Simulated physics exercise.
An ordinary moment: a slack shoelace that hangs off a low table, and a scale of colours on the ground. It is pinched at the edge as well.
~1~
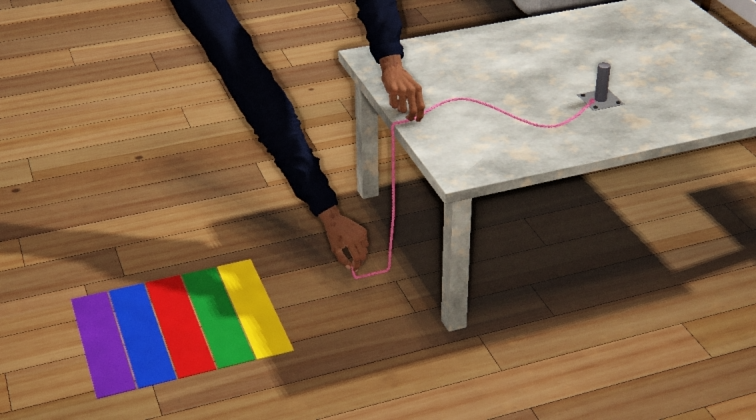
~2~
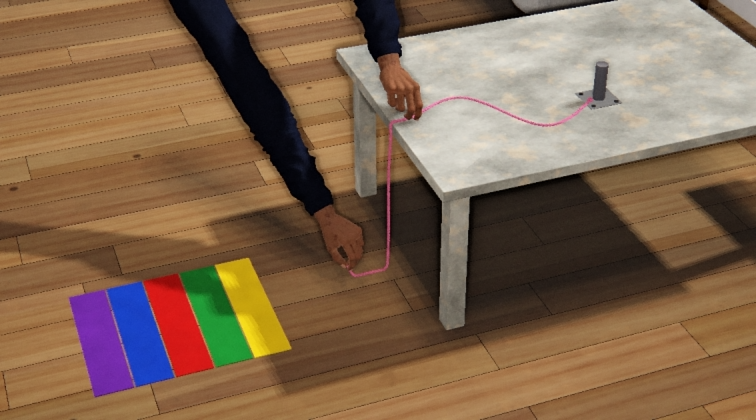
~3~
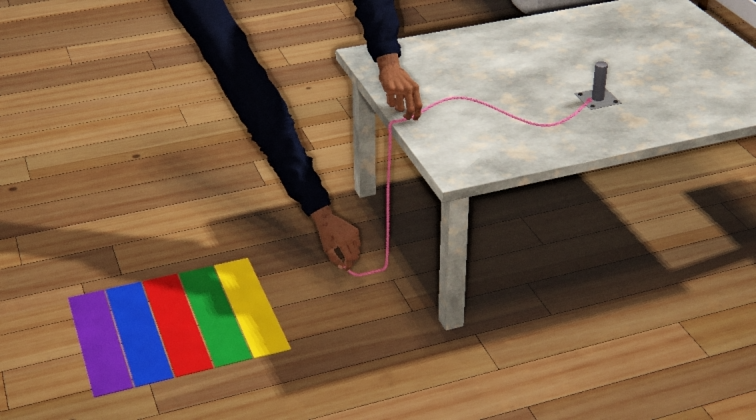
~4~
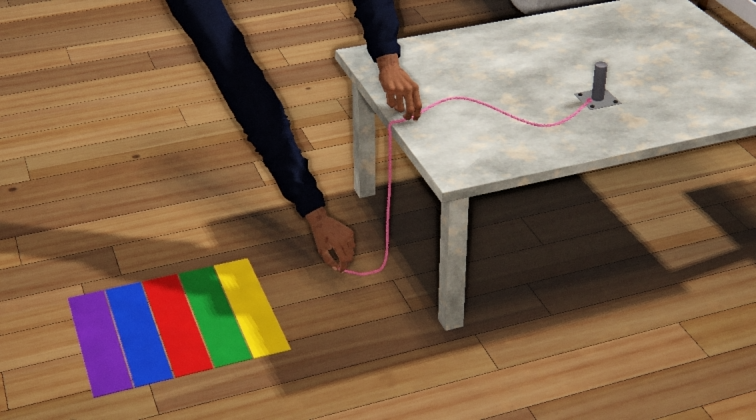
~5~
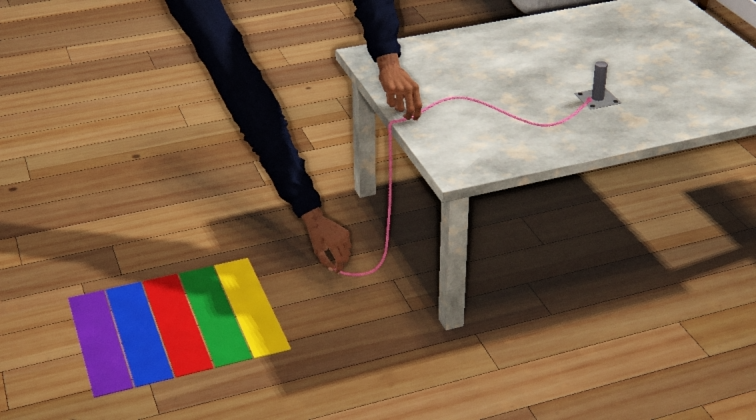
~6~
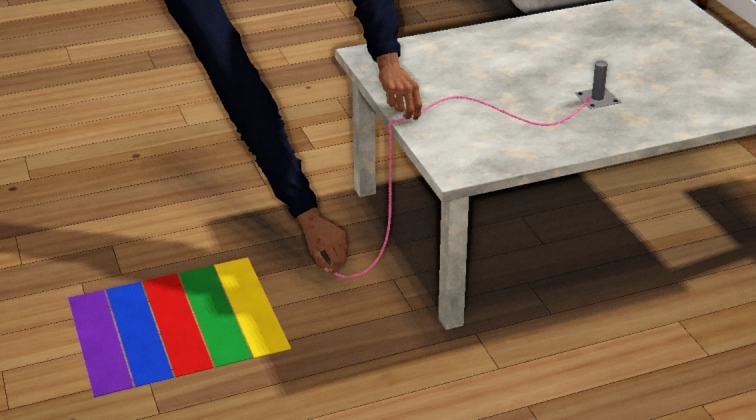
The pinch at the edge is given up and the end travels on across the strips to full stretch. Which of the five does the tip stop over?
It halts on the red strip.
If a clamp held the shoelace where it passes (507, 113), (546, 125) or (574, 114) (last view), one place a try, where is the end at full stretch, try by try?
In that order: (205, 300), (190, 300) and (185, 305).
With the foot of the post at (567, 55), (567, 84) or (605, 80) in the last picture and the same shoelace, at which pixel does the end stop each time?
Near (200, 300), (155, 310) and (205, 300).
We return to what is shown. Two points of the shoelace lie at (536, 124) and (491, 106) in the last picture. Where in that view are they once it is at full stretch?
At (512, 110), then (460, 117).
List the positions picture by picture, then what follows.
In the first frame, end (352, 267); yellow (268, 337); green (230, 346); red (191, 355); blue (151, 365); purple (111, 375).
In the second frame, end (348, 266); shoelace through (573, 116) (511, 115) (448, 99) (391, 128) (389, 192) (388, 254).
In the third frame, end (345, 267).
In the fourth frame, end (339, 269); shoelace through (572, 116) (510, 116) (447, 99) (390, 129) (389, 192) (386, 255).
In the fifth frame, end (335, 269).
In the sixth frame, end (331, 270); shoelace through (572, 115) (510, 115) (447, 99) (391, 128) (390, 191) (380, 254).
Early on, end near (237, 291); over yellow.
Midway, end near (197, 301); over green.
At the end of the slack, end near (173, 306); over red. Over red.
